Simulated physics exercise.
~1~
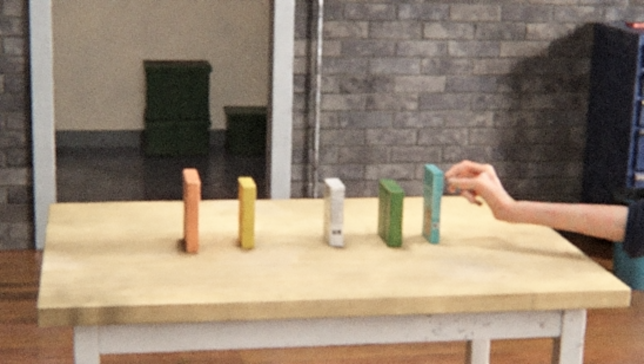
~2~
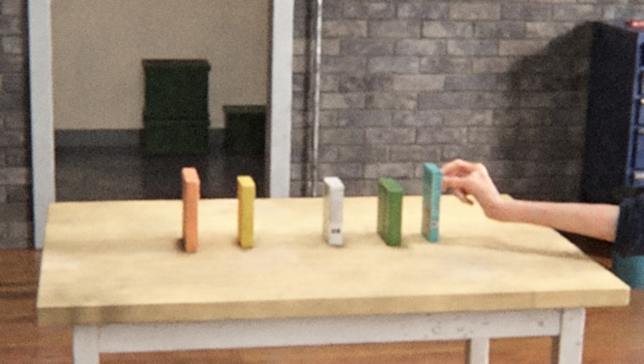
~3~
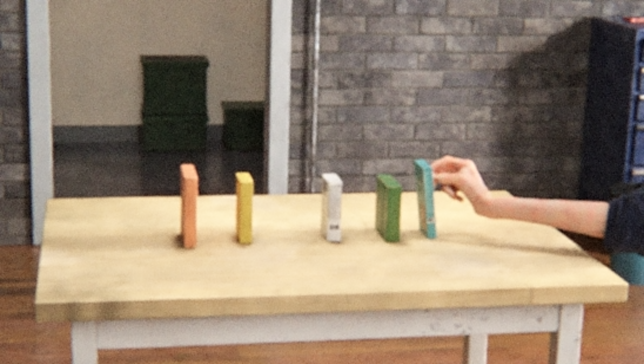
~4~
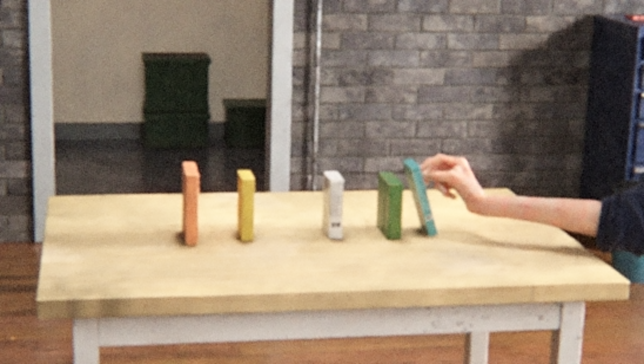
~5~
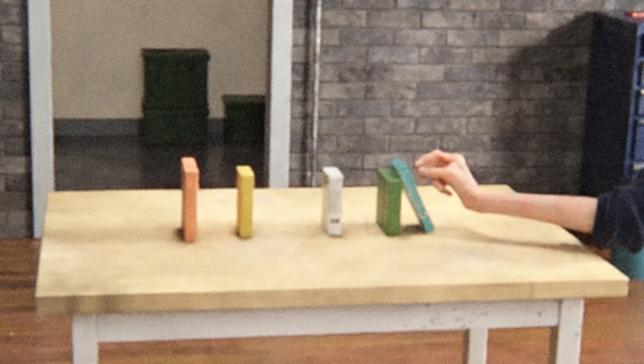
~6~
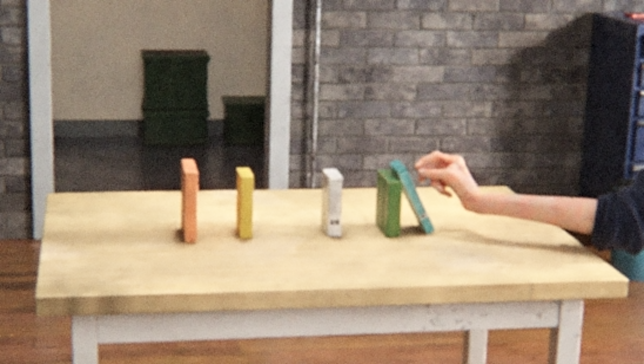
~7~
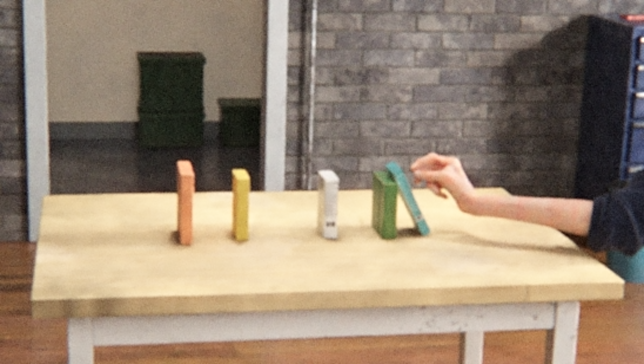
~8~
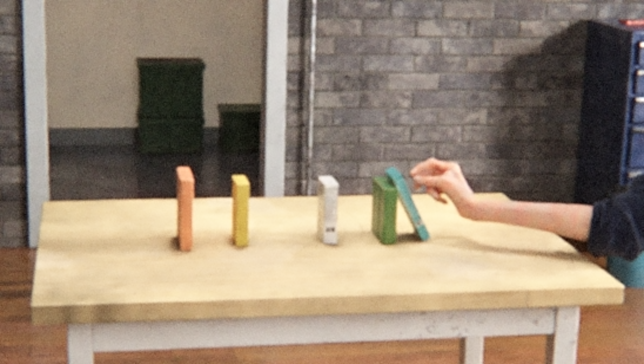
In a room with a grey brick wall and an open doorway, five slim upright pieces stand spaced in a row on a pale wooden table. From left to right they are orange, yellow, white, green and turquoise, and a hand reaches in from the right to touch the turquoise one. The fingers ease it to the left until it tilts over. Its top edge comes to rest against the green block, which does not topple. The hand stays close by as the turquoise packet remains leaning, while the green, white, yellow and orange pieces all still stand upright.
